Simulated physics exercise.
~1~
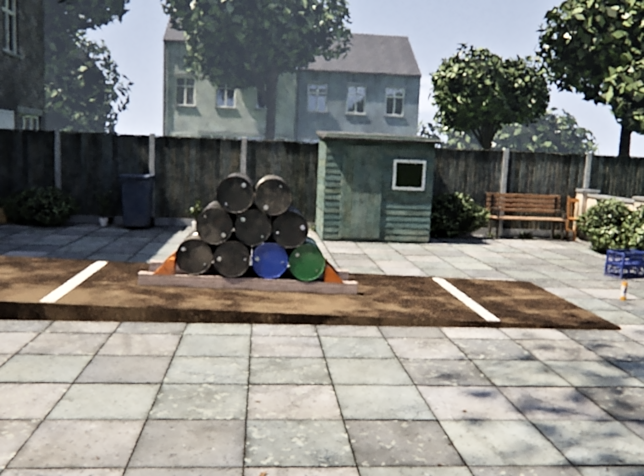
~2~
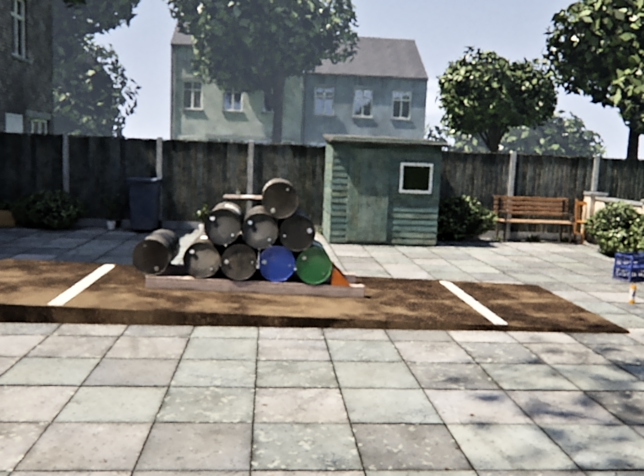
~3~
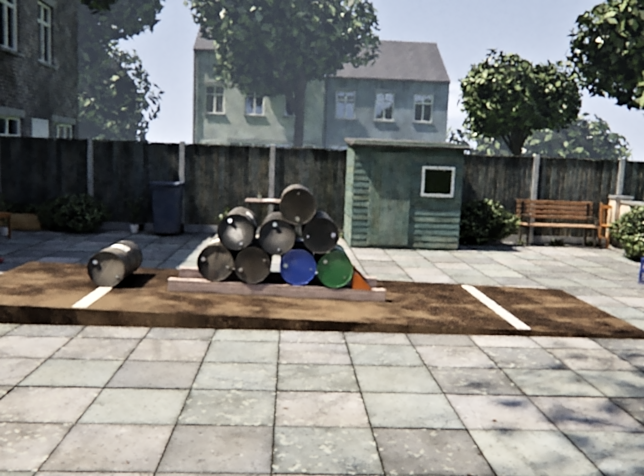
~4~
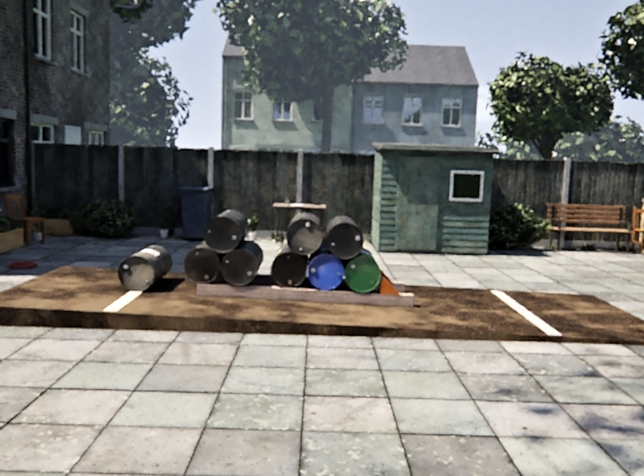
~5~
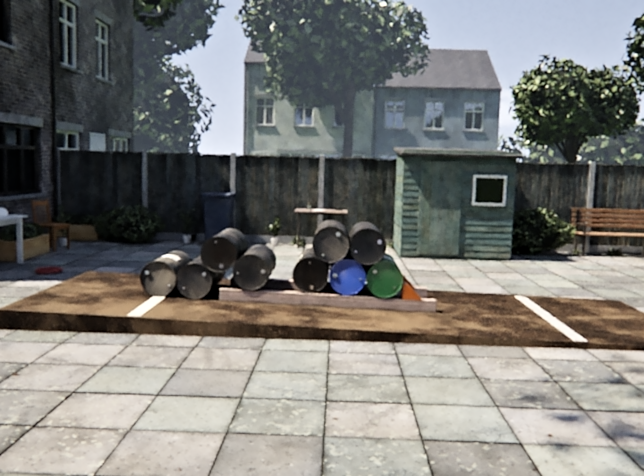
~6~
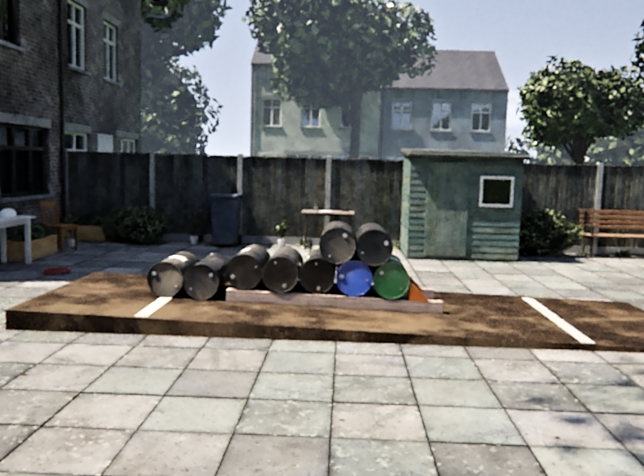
A neat pyramid of drums in a paved yard collapsed to the left, one dark drum rolling out to the white line and others tumbling after it, until most lay in a low row, with the blue and green ones still in place.
